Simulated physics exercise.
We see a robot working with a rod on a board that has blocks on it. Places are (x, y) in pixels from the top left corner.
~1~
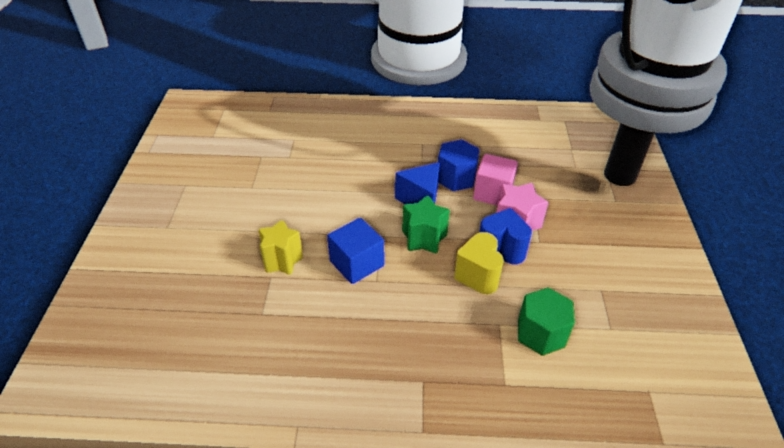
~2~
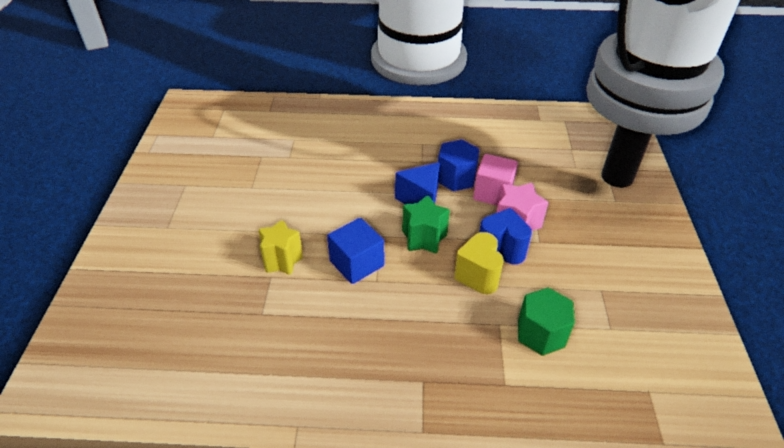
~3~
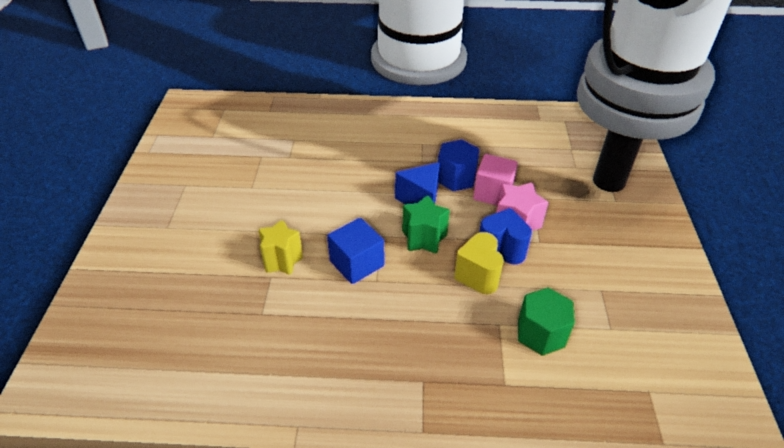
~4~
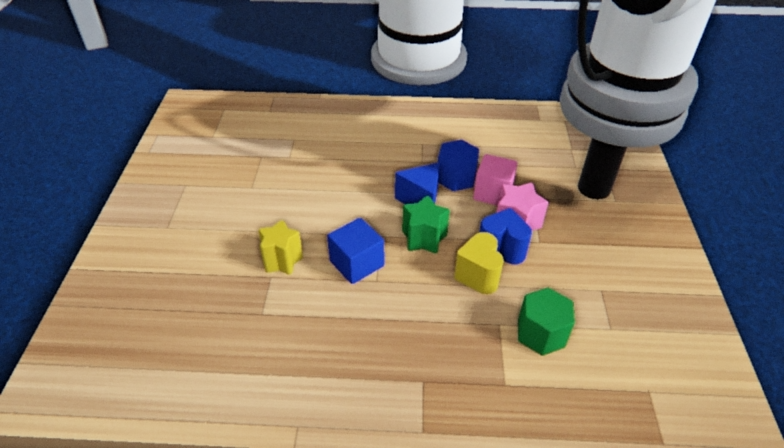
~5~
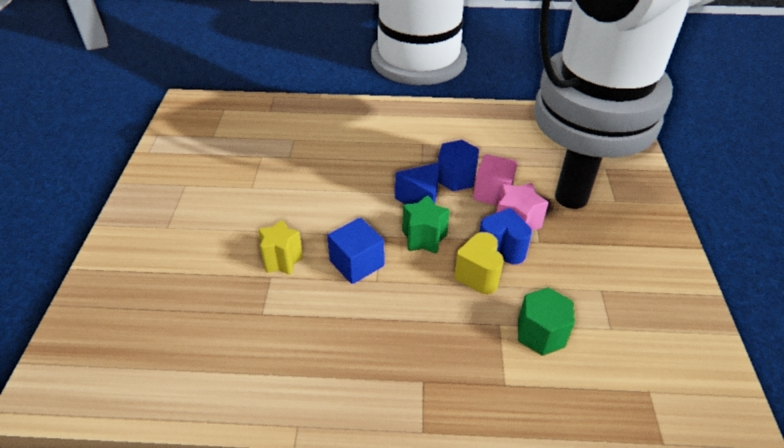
A robot arm with a black rod starts near the upper right edge of a wooden board, barely shifting at first. It then slides left and slightly toward the viewer, bringing the rod close beside the pink star, while the scattered blue, green, yellow and pink blocks stay still.
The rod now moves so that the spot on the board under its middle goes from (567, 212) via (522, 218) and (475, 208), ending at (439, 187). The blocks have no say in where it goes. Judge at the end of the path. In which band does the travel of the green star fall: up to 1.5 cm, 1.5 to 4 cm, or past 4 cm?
Within 1.5 cm.
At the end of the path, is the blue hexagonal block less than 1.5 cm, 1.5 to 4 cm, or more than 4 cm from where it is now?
The answer is 1.5 to 4 cm.
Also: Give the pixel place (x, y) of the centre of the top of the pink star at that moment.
By then it is at (460, 201).
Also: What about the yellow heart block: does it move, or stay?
Shifted out of place.
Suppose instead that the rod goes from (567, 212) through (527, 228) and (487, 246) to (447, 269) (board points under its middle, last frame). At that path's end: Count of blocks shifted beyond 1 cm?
Three or more blocks move more than 1 cm.
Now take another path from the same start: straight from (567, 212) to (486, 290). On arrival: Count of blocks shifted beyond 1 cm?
I expect three or more blocks to be moved by more than 1 cm.
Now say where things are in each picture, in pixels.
The first picture shows lower end of the rod (620, 176), tops of blocks, blue triangular block (423, 175), green star (426, 212), blue hexagonal block (459, 152), yellow heart block (483, 250), pink star (522, 197).
The second picture shows rod (617, 178), blocks as before.
The third picture shows rod (609, 182), blocks as before.
The fourth picture shows rod (594, 189), blocks as before.
The fifth picture shows rod (571, 198), blue triangular block (423, 175), green star (426, 212), blue hexagonal block (459, 152), yellow heart block (483, 250), pink star (522, 197).
On the path given first. One third of the way, rod (524, 203); yellow heart block (476, 259), turned 20° anticlockwise; pink star (495, 200).
Two thirds of the way, rod (477, 194); green star (422, 213); blue hexagonal block (450, 141), turned 35° anticlockwise; yellow heart block (474, 265), turned 45° anticlockwise; pink star (462, 202), turned 35° anticlockwise.
At the end, rod (440, 173); blue triangular block (416, 172), turned 30° anticlockwise; green star (422, 213); blue hexagonal block (449, 139), turned 35° anticlockwise; yellow heart block (474, 265), turned 45° anticlockwise; pink star (460, 201), turned 40° anticlockwise.
